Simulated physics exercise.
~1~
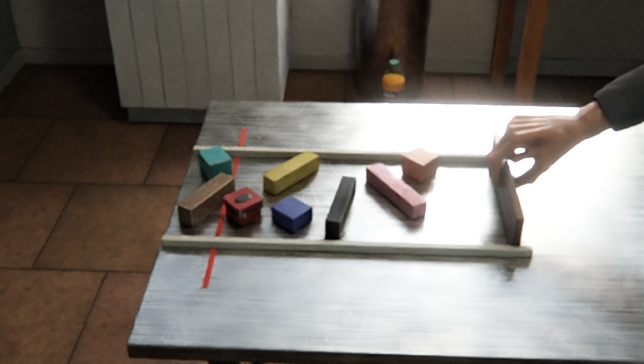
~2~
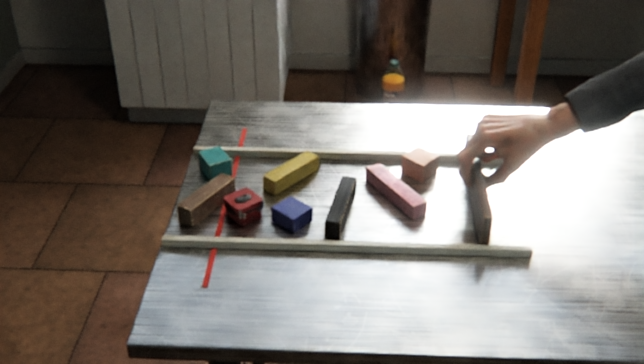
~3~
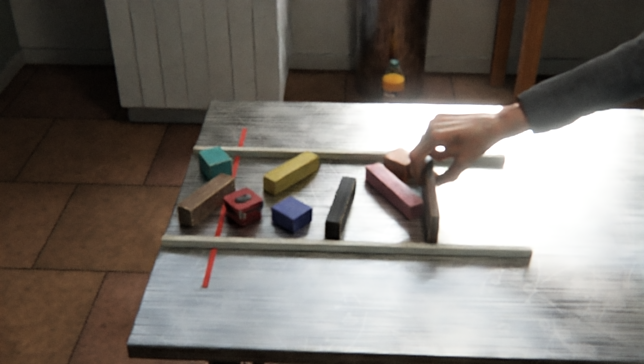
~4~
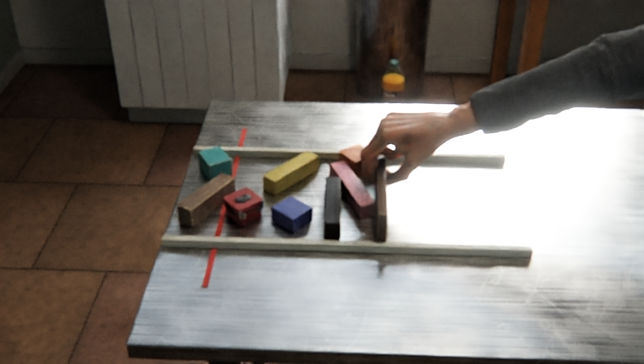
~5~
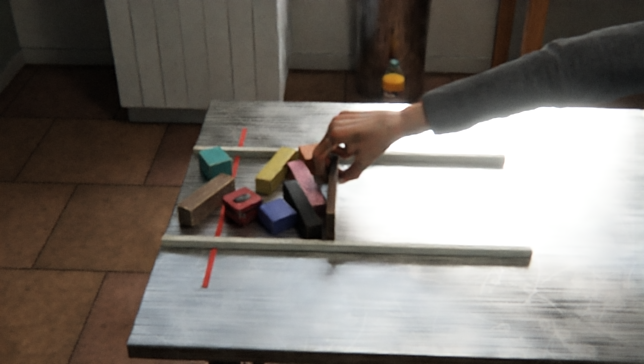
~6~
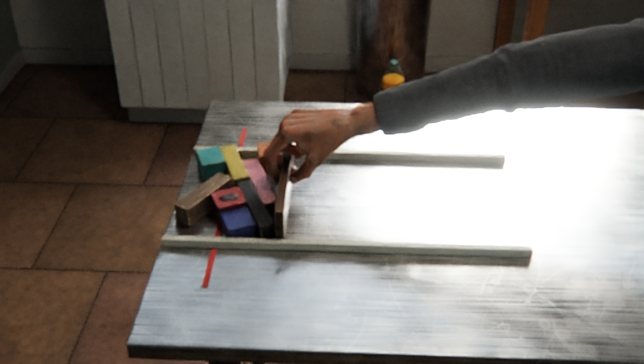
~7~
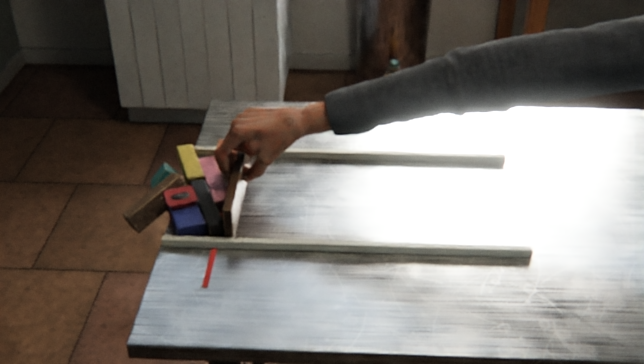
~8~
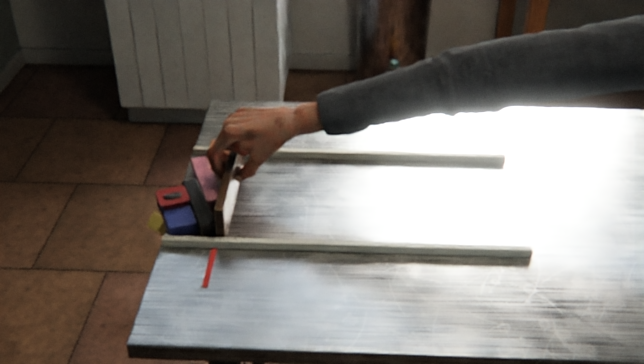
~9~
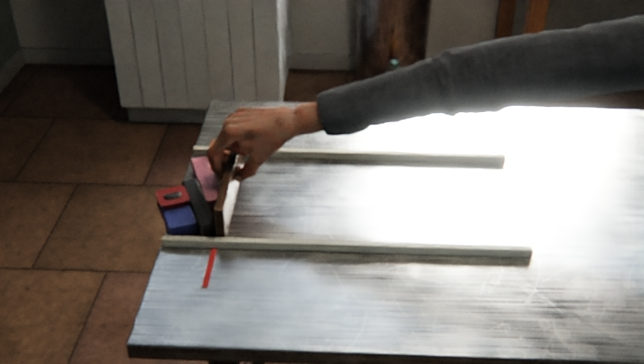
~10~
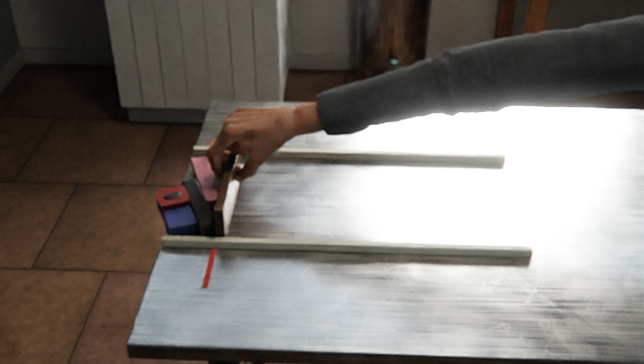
A hand in a dark grey sleeve grips an upright board at the right end of two pale rails on a table, seen from slightly above in a tiled room. Between the rails lie turquoise, brown, red, yellow, blue, black, pink and orange blocks, with red tape crossing near the left edge. The hand slides the board left, gathering the pink, orange and black pieces, then crowding the rest together. The turquoise and brown blocks tip off the edge, and the yellow one follows. The board stops near the tape, with red, blue, black and pink pieces still bunched at the edge.
